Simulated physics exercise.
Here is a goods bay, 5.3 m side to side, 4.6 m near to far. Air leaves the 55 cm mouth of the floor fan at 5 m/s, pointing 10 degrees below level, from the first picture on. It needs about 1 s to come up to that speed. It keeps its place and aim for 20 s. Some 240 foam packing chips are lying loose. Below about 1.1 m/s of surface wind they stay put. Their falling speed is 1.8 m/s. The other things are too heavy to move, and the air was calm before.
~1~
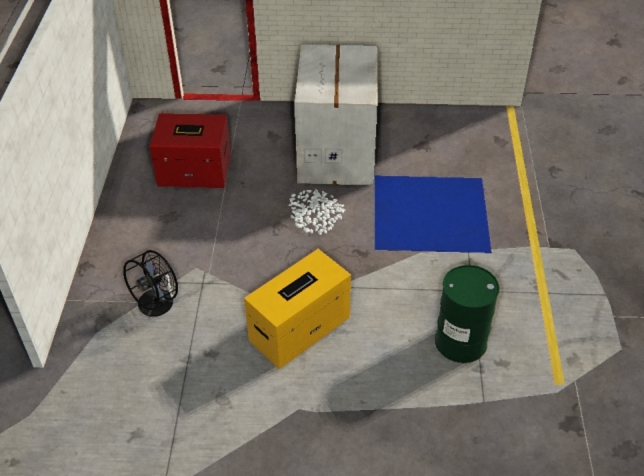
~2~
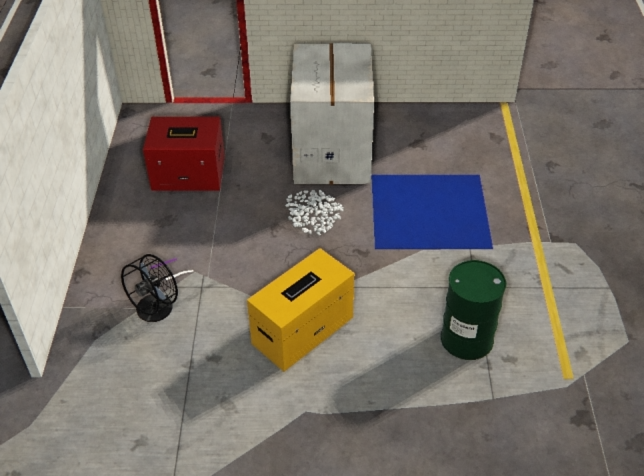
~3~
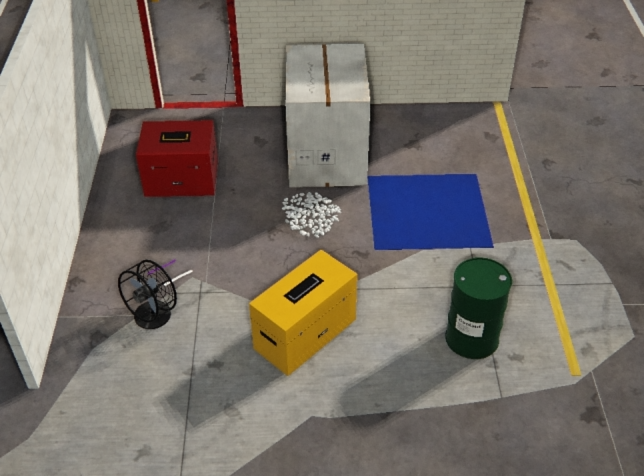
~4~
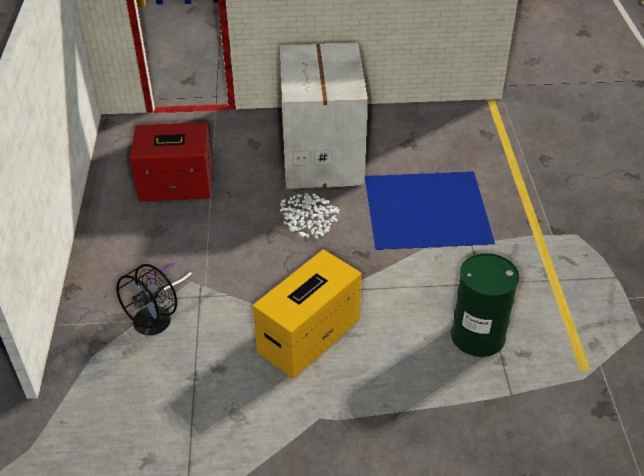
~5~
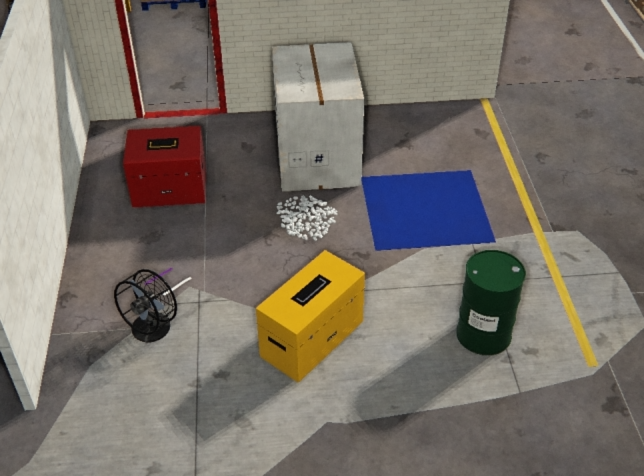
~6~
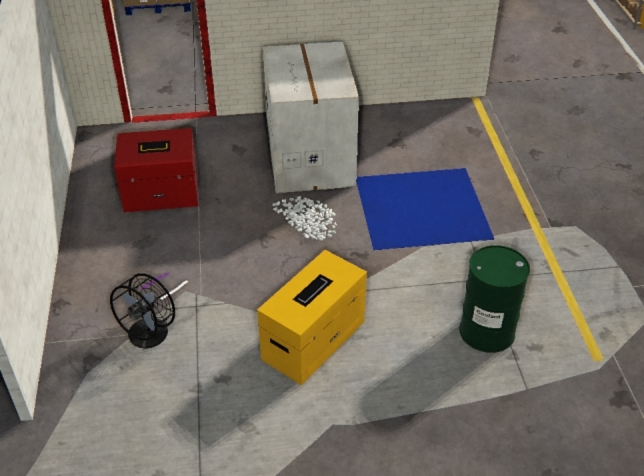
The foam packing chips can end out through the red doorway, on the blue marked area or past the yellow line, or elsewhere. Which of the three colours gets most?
It is yellow that takes the most.
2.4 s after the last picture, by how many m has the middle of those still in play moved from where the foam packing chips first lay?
About 3.0 m.
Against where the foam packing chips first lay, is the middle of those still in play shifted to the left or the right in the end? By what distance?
To the right, by about 2.8 m.
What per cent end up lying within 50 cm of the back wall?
Near 0 %.
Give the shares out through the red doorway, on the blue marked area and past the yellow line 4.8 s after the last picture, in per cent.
About 0 % red, 0 % blue, 70 % yellow.
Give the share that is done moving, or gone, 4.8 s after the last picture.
Some 40 per cent.
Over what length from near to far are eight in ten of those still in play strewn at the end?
About 0.8 m.
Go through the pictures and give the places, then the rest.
The middle of the foam packing chips is near (313, 212), none has stirred yet and the mouth of the floor fan is at (150, 280), in the first frame.
The middle of the foam packing chips is near (311, 212), none has stirred yet, the blue marked area is centred on (430, 210), the yellow line is centred on (535, 218) and the red doorway is centred on (209, 102), in the second frame.
The middle of the foam packing chips is near (308, 215), none has stirred yet, the top of a large carton is at (327, 72) and the top of a packing case is at (175, 137), in the third frame.
The middle of the foam packing chips is near (306, 216) and none has stirred yet, in the fourth frame.
The middle of the foam packing chips is near (304, 218) and none has stirred yet, in the fifth frame.
The middle of the foam packing chips is near (308, 217), the farthest in sight from the floor fan is at (319, 202) and about 40 % have left their places, in the sixth frame.
Then, 2.4 s after the last picture, 1 % are on the blue marked area, 60 % past the yellow line and 0 % out through the red doorway; the middle of those still in play is near (517, 143); 1 % have settled or left.
Then, 4.8 s after the last picture, 0 % are on the blue marked area, 72 % past the yellow line and 0 % out through the red doorway; the middle of those still in play is near (507, 141); 43 % have settled or left.
Then, 9.4 s after the last picture, 0 % are on the blue marked area, 80 % past the yellow line and 0 % out through the red doorway; the middle of those still in play is near (497, 144); 62 % have settled or left.
Then, 18.4 s after the last picture, at the end, 0 % are on the blue marked area, 91 % past the yellow line and 0 % out through the red doorway; the middle of those still in play is near (505, 142).
